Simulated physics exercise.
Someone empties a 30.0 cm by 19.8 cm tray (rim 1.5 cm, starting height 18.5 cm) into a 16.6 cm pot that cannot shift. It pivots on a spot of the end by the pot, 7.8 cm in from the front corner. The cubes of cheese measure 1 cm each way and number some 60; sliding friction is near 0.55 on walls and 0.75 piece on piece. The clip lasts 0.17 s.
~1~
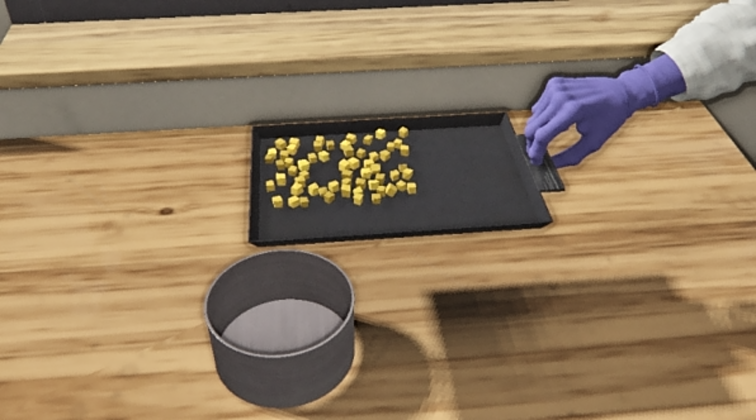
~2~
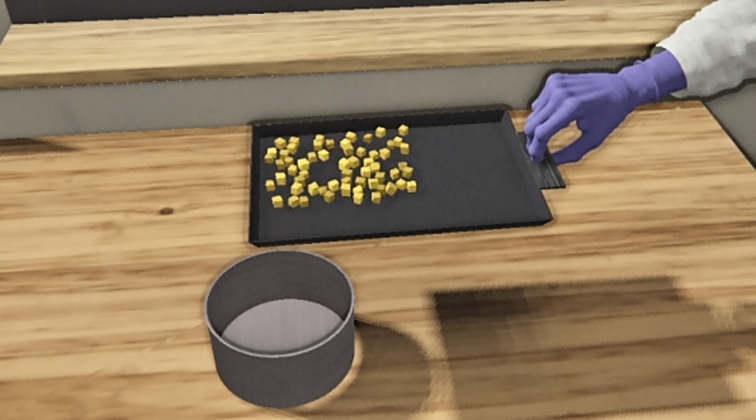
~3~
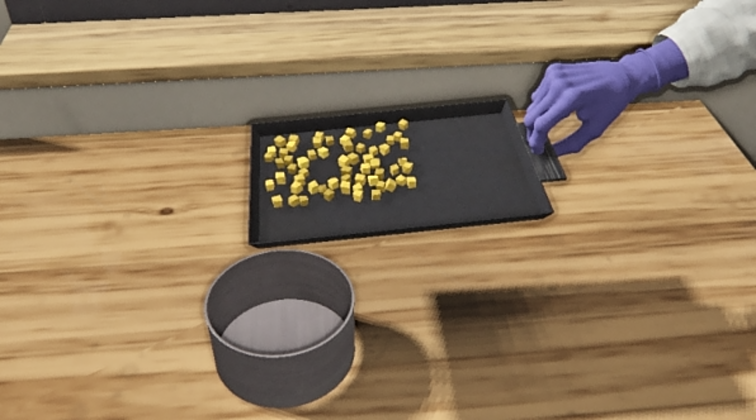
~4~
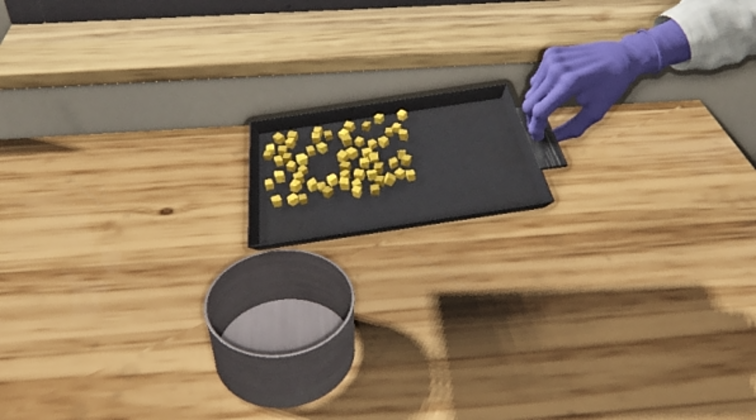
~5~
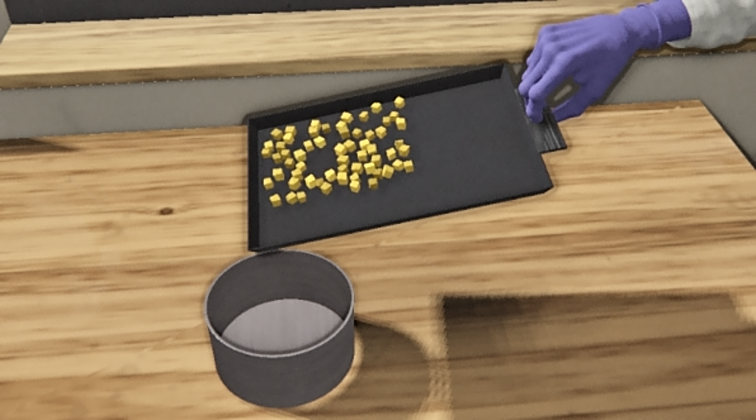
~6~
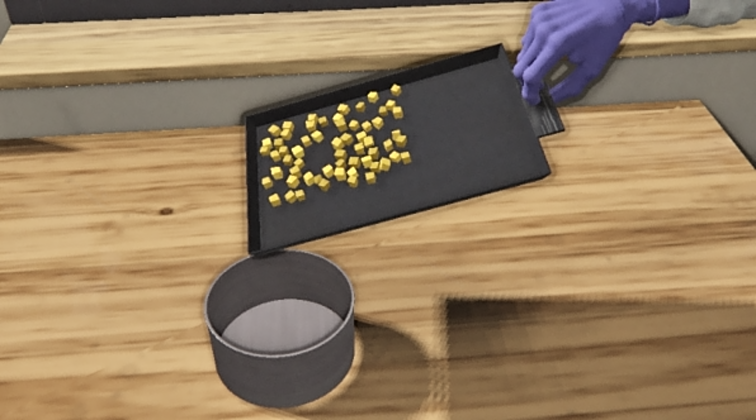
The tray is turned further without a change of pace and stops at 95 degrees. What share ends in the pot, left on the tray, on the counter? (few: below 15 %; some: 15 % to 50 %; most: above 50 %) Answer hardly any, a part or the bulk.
Pot: The bulk, tray: Hardly any, counter: A part.
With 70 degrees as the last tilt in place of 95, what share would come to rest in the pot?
Then about 75 per cent.
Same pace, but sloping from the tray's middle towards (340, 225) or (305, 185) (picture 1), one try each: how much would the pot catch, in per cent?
About 100 and 5 per cent.
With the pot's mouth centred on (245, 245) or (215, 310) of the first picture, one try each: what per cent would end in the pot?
Some 25 and 100 per cent.
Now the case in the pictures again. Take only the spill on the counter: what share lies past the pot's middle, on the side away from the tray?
Roughly 100 per cent.
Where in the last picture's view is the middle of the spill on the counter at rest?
Near (142, 391).
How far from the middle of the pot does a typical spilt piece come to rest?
Roughly 18 cm.
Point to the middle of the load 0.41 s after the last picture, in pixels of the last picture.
Near (243, 246).
Then, 0.24 s after the last picture, tilt 56 degrees; the tray holds 100 %, the pot 0 %.
Then, 0.41 s after the last picture, tilt 83 degrees; the tray holds 55 %, the pot 5 %.
Then, 0.70 s after the last picture, tilt 95 degrees; the tray holds 0 %, the pot 75 %.
In the end, pot 75 %, tray 0 %, counter 25 %.
